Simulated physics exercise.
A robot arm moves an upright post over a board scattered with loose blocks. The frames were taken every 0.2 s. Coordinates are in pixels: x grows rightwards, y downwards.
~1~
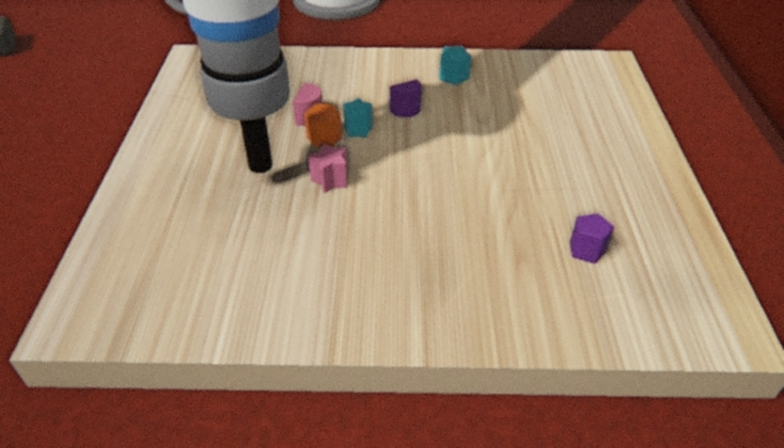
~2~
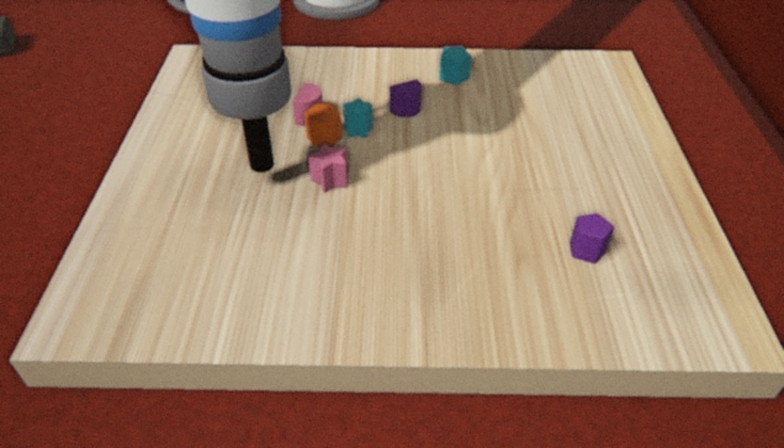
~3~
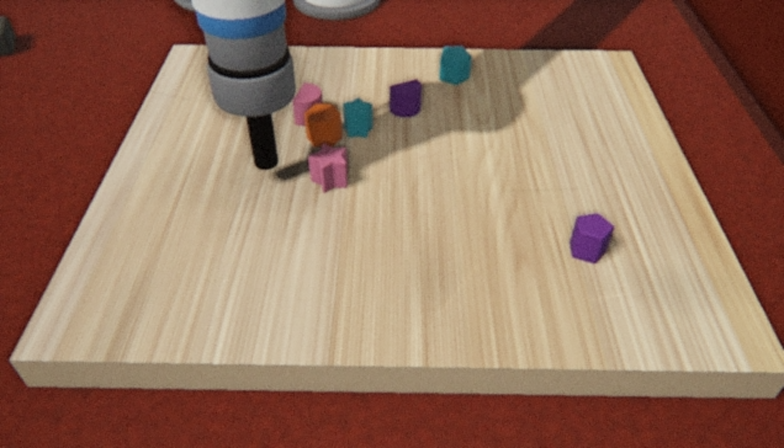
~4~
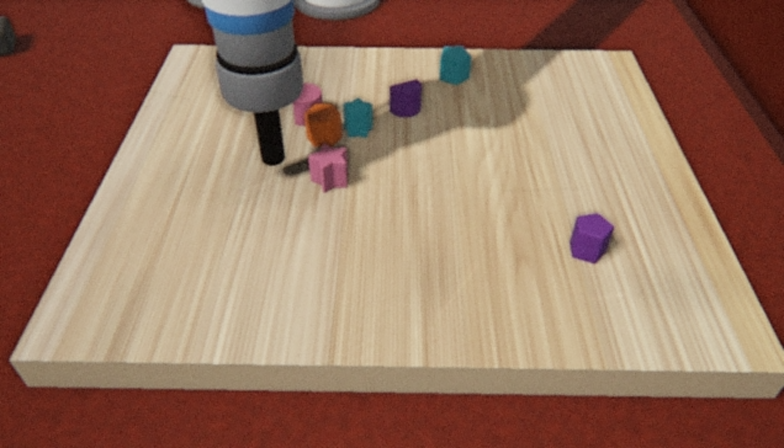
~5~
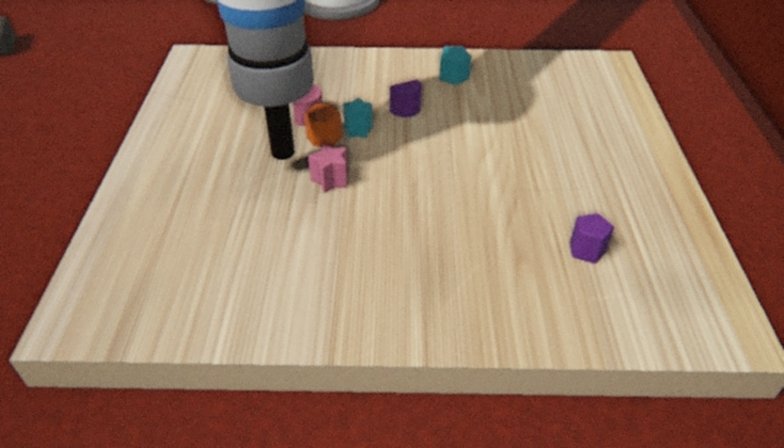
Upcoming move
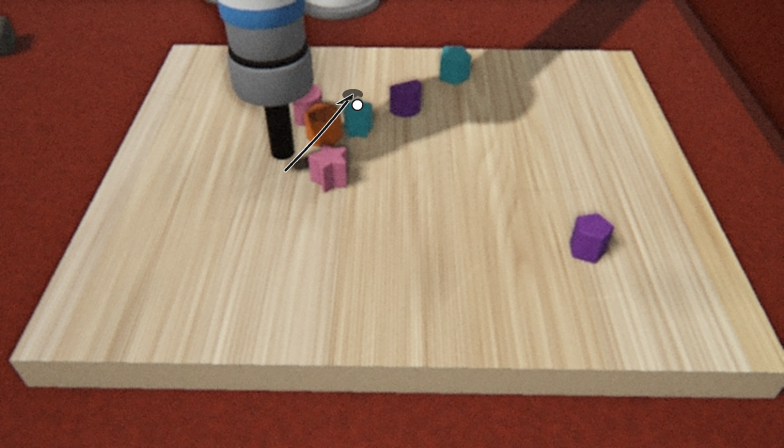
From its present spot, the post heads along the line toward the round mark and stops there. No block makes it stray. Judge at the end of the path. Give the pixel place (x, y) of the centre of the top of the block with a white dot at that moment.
I expect it at (382, 97).
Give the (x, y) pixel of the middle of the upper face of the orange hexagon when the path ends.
At (373, 79).
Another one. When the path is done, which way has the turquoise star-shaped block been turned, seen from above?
Overhead view: Clockwise.
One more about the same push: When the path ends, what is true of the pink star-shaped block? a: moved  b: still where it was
I choose b.
Path on the board, from (286, 170) over (323, 130) to (353, 95); the dot is on the turquoise star-shaped block.
One third of the way, post (310, 126); orange hexagon (331, 107).
Two thirds of the way, post (333, 101); pink D-shaped block (308, 90), turned 15° anticlockwise; orange hexagon (359, 88), turned 30° clockwise; turquoise star-shaped block (381, 98), turned 65° clockwise.
At the end, post (352, 78); pink D-shaped block (308, 90), turned 15° anticlockwise; orange hexagon (373, 79), turned 100° clockwise; pink star-shaped block in place; turquoise star-shaped block (382, 97), turned 70° clockwise.
